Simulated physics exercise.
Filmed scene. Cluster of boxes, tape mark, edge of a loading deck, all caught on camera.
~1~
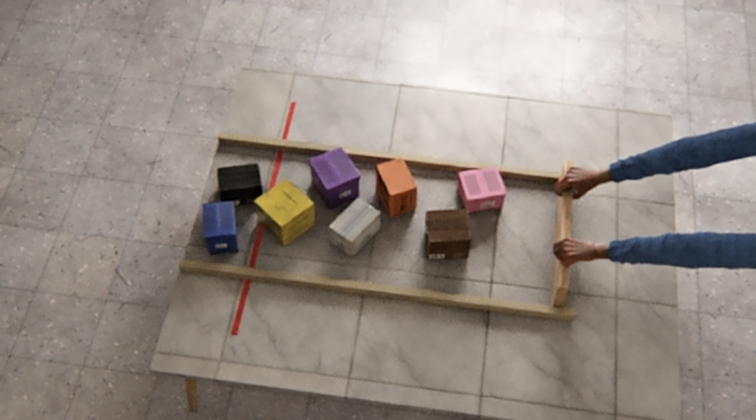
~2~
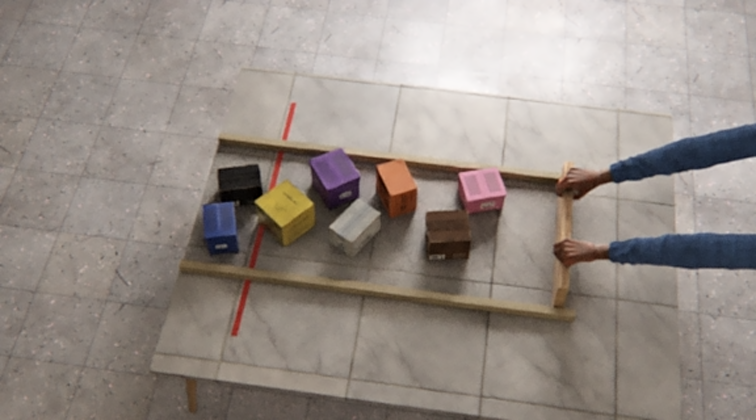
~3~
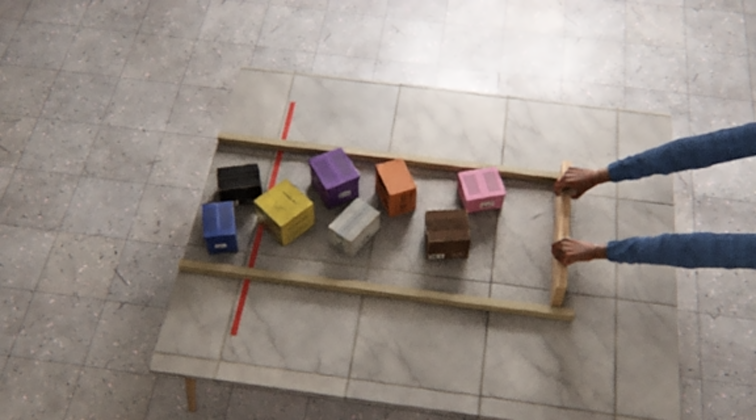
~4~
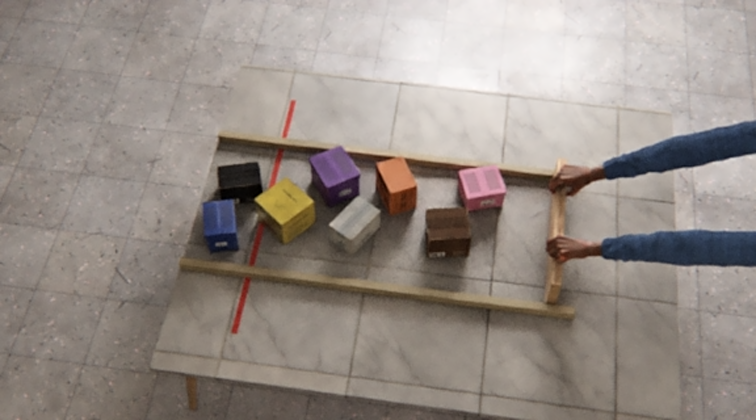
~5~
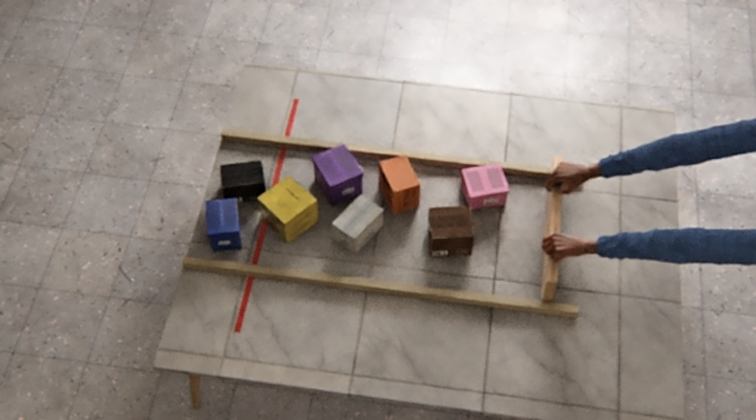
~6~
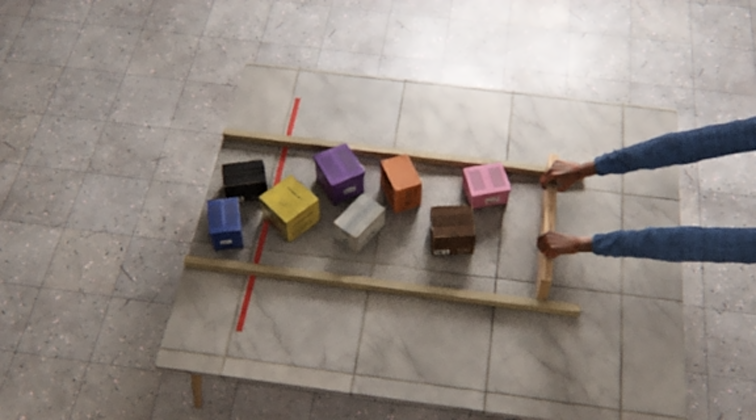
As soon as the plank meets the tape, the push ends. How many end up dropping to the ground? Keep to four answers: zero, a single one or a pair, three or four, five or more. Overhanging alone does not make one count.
The answer is three or four.
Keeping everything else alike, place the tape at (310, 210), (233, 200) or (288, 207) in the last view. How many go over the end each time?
Per try in turn: 2, 6, 4.
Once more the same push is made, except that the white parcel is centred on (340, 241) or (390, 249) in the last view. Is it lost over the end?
It keeps its place, then keeps its place.
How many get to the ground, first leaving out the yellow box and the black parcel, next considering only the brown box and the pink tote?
Count of fallen: 2 / 1.
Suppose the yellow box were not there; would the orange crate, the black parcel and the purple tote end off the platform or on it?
Outcome: The orange crate holds its spot, the black parcel goes off, the purple tote goes off.
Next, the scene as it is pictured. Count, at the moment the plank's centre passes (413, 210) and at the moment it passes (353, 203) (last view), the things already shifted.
Note: First position 5; second position 8.
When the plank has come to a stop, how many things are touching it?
The count in contact is 2.
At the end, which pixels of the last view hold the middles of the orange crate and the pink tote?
You'll find the orange crate at roughly (227, 169) and the pink tote at roughly (262, 153).
Early on, none off yet; blue tote at rest near (226, 225); black parcel at rest near (245, 181); yellow box at rest near (290, 209).
A while later, none off yet; blue tote at rest near (226, 225); black parcel at rest near (245, 181); yellow box travelled a little near (282, 212).
Further along, none off yet; blue tote travelled about its own width near (183, 227); black parcel travelled about its own width near (201, 184); yellow box travelled about its own width near (224, 211).
Finally, the number that fall off is three or four; lost, purple tote, yellow box, black parcel and blue tote.
